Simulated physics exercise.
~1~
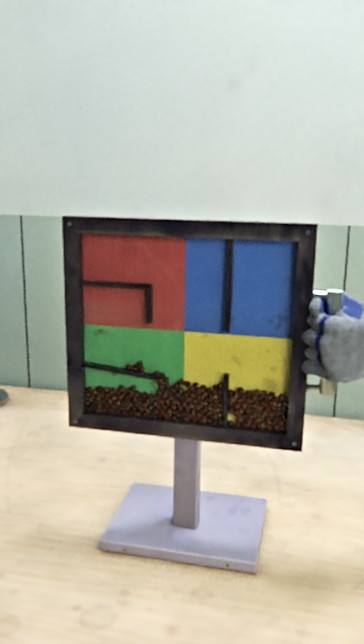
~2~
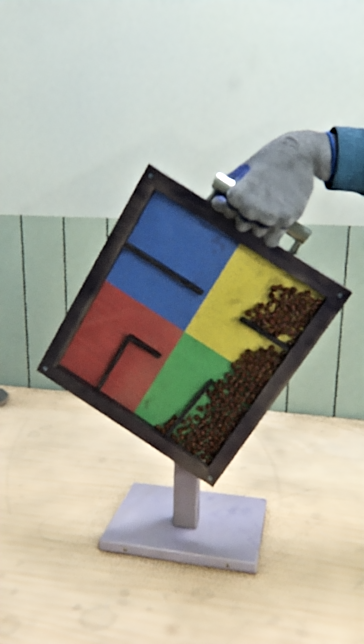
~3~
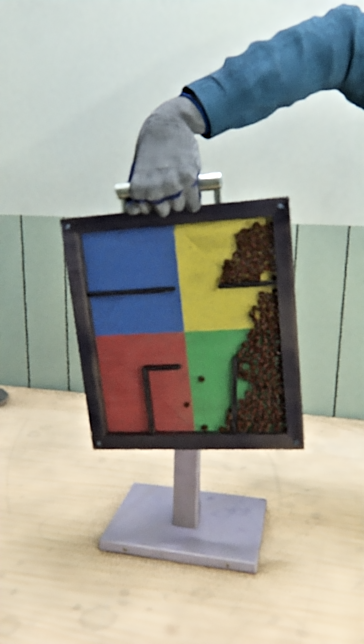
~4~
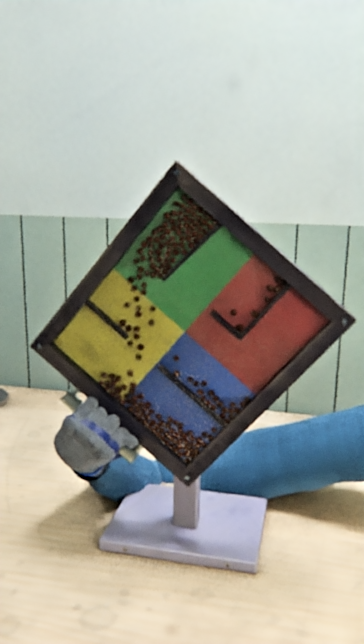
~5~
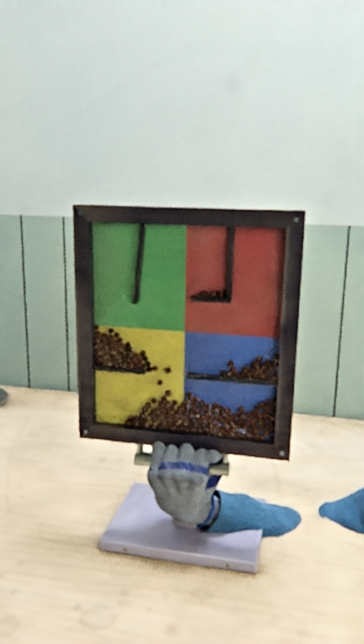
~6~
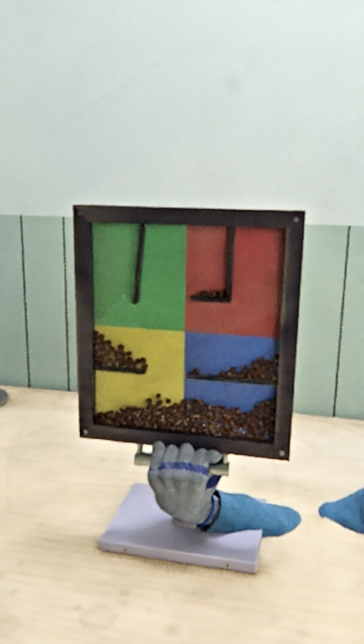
On a tabletop stand, a gloved hand turns a framed panel anticlockwise, and beads settle across yellow and blue.
